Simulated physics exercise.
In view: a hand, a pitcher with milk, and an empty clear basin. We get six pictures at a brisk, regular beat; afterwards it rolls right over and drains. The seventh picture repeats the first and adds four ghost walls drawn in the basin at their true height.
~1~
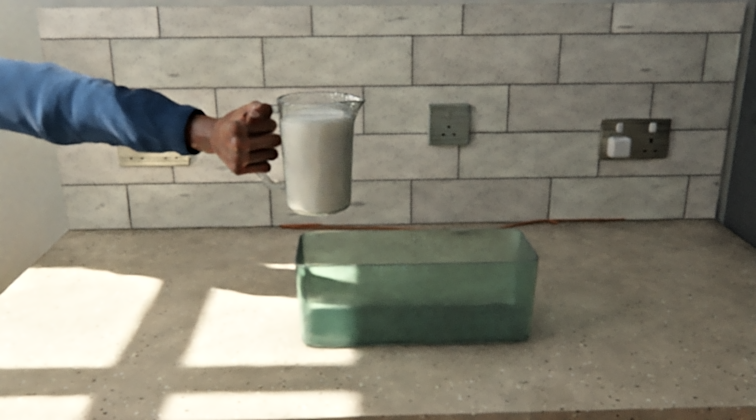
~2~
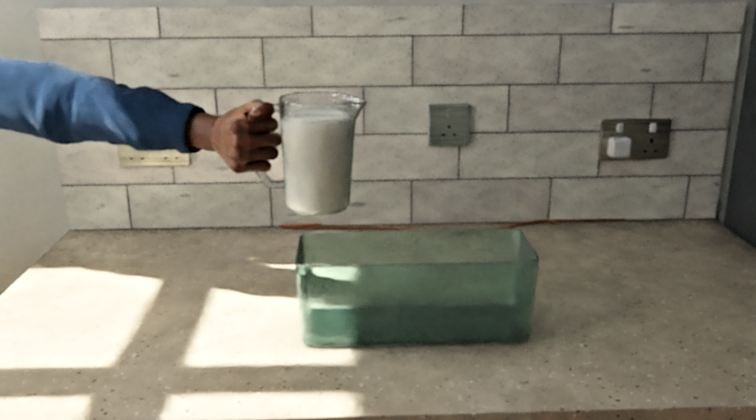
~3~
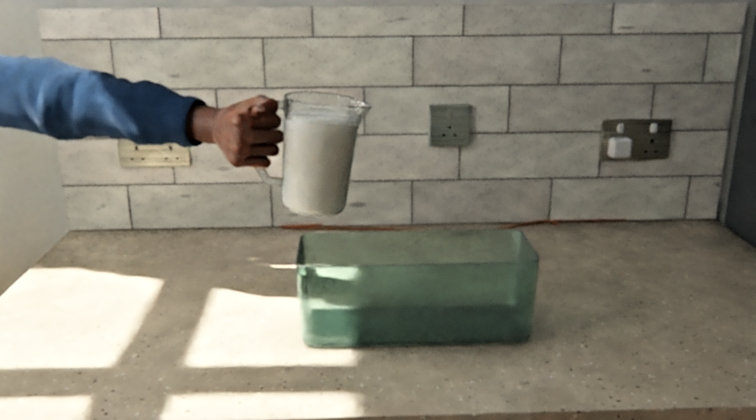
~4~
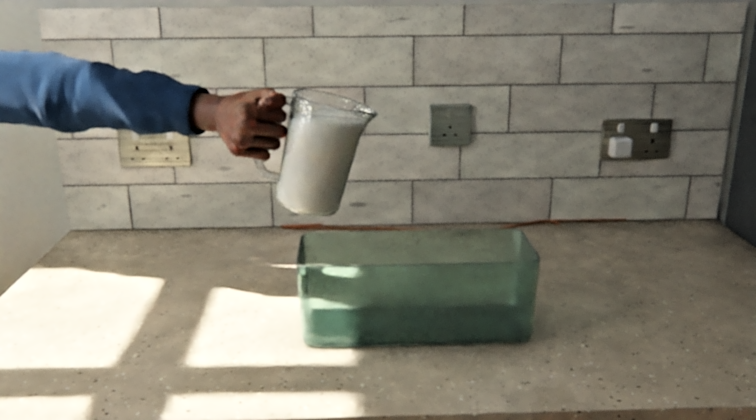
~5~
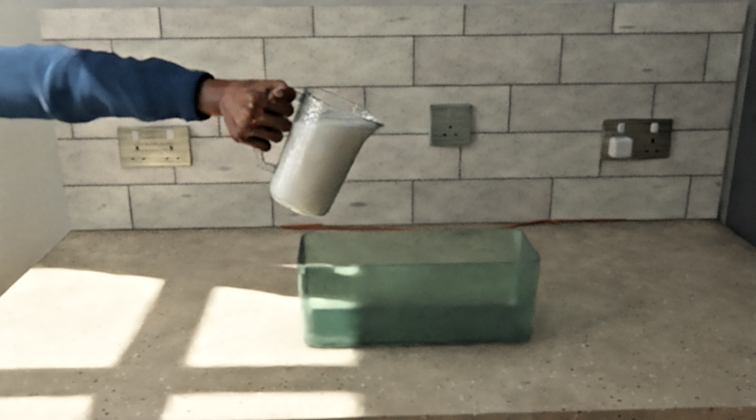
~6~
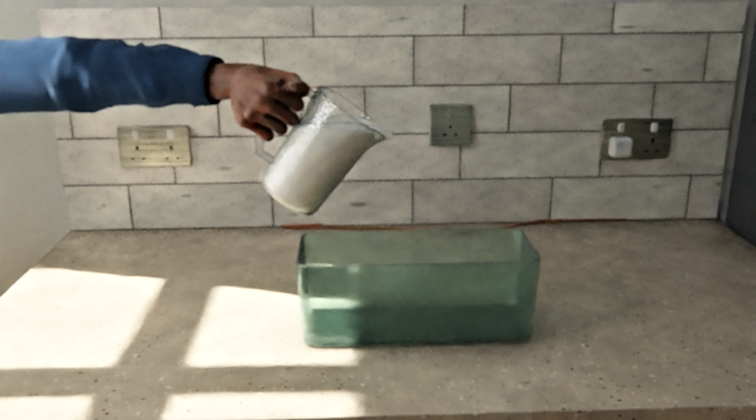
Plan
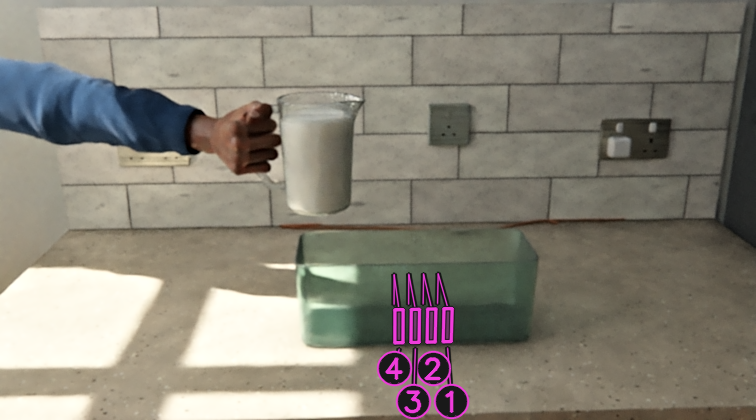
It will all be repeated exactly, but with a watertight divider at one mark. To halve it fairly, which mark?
Use place 2.
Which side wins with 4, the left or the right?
The right one.
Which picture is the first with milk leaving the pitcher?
Picture 6.
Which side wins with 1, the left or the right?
More ends on the left.
In magenta, 1 at (447, 347); 2 at (431, 348); 3 at (415, 348); 4 at (399, 348).
For place 1, about 85 % ends left of the wall and 11 % right of it; 5 % is lost outside.
For place 2, about 47 % ends left of the wall and 52 % right of it.
For place 3, about 11 % ends left of the wall and 89 % right of it.
For place 4, about 2 % ends left of the wall and 97 % right of it.
